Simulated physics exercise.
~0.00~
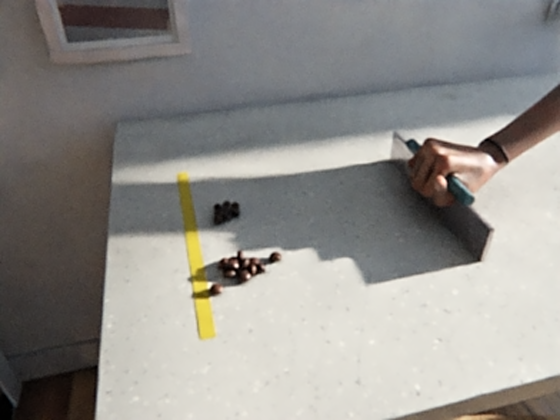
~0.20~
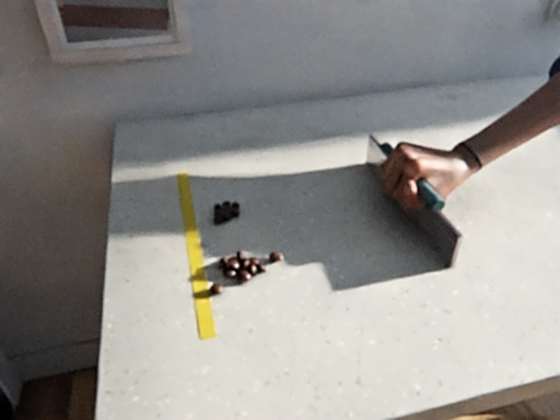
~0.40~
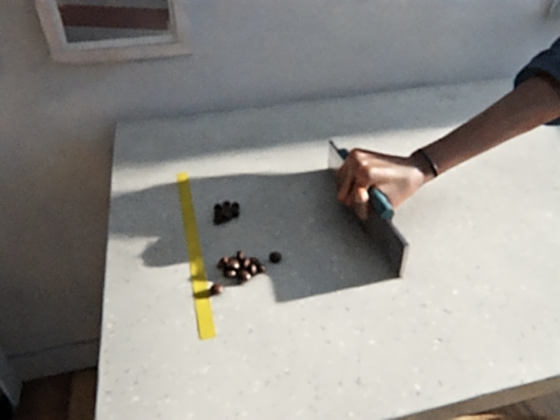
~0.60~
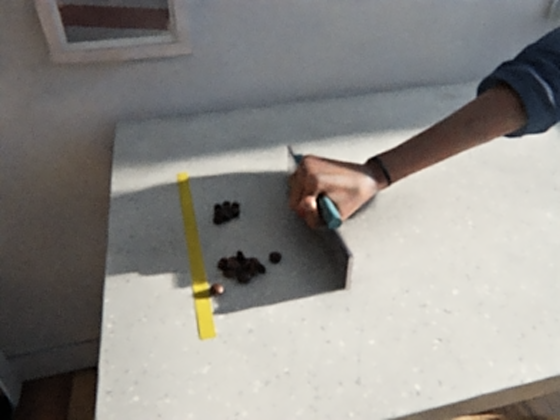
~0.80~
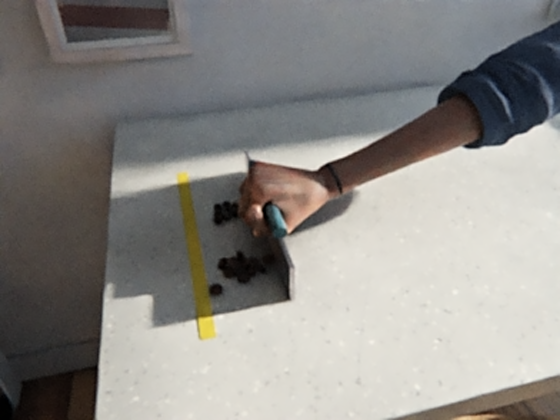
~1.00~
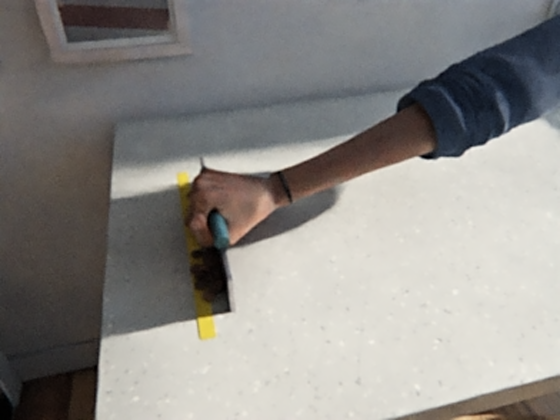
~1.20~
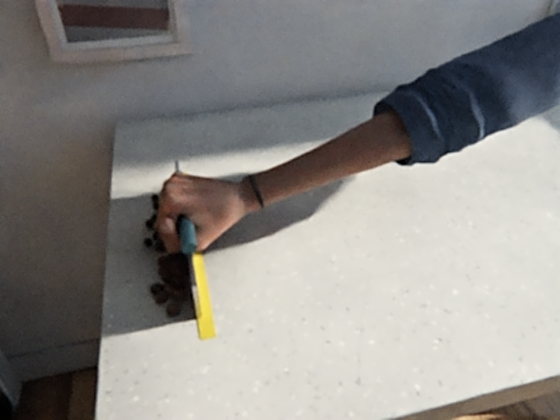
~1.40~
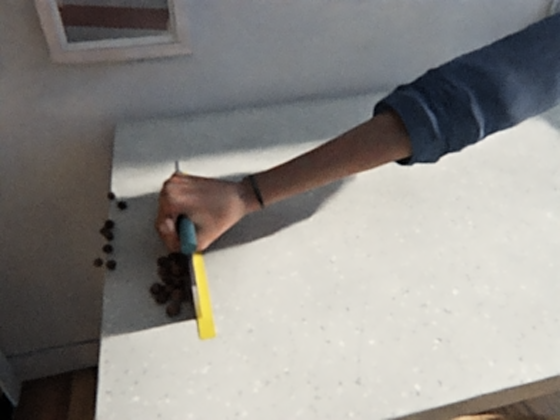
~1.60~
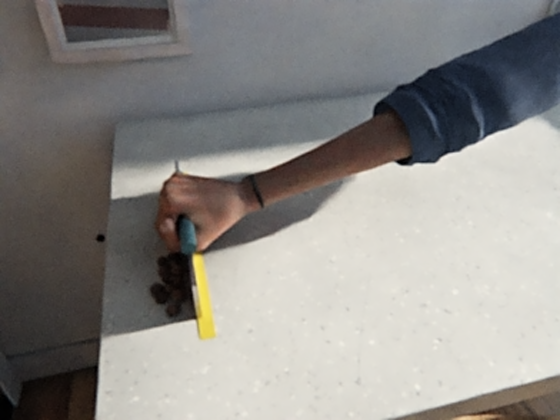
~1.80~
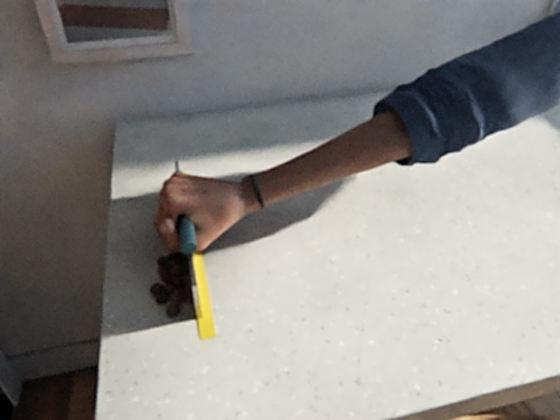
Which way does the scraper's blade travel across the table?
The blade moves to the left, toward the strip of yellow tape.
